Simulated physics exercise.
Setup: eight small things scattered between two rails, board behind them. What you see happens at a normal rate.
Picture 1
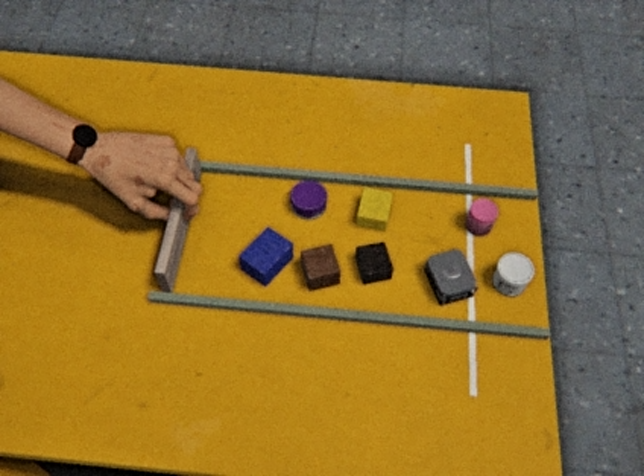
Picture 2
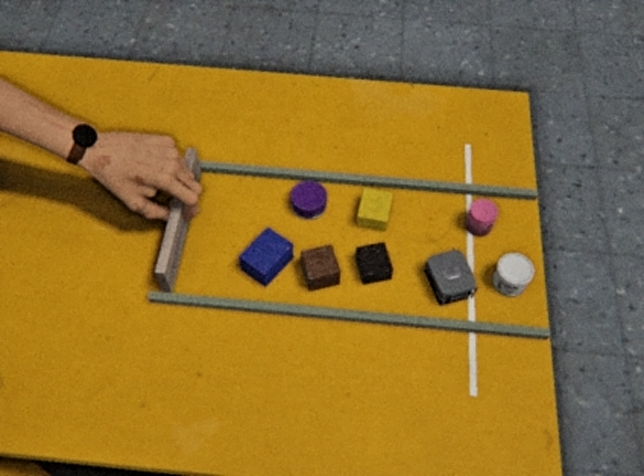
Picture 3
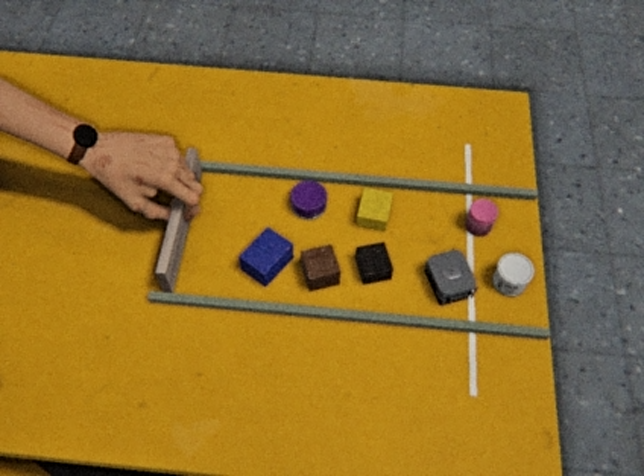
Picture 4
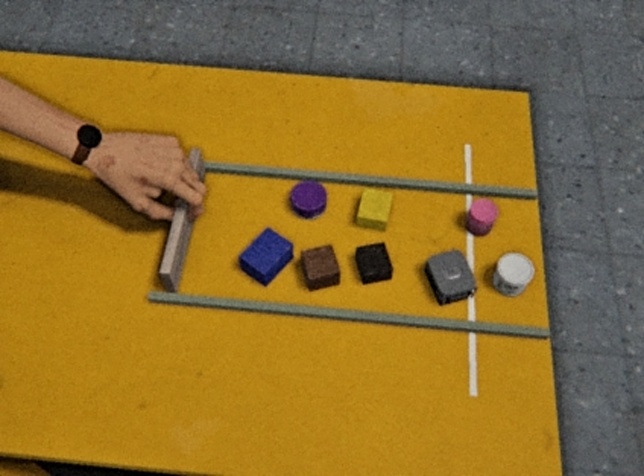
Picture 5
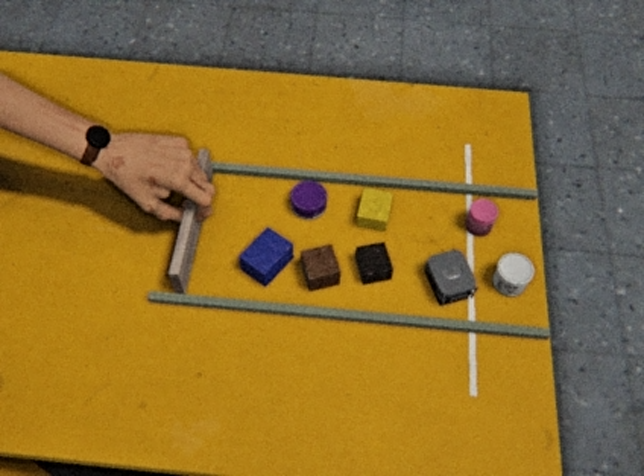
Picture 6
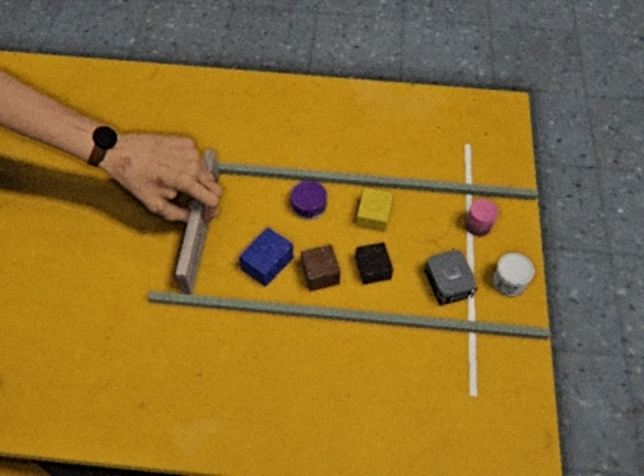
A hand slides a board slightly right between two rails, behind eight small objects that stay still.
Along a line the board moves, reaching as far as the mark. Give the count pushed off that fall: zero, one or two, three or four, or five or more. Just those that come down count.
Count: Three or four.
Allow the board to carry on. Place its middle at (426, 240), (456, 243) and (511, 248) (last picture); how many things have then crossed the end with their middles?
1, 2, 6.
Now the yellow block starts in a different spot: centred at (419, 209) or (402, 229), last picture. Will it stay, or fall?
First place, it is safe; second place, it is safe.
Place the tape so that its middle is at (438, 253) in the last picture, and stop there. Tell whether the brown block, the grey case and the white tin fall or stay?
The brown block stays put; the grey case topples down; the white tin topples down.
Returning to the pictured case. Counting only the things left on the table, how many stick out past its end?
The total would be 0.
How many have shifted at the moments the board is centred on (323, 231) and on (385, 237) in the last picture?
In order, the tallies are 5 and 7.
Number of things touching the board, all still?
I count 2 of them.
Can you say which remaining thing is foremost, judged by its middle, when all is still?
Foremost is the brown block.
Soon after, none off yet; white tin at rest near (512, 275); pink tub at rest near (481, 218); grey case at rest near (450, 278).
By the end, the number that fall off is three or four; fallen, black block, grey case, pink tub and white tin.
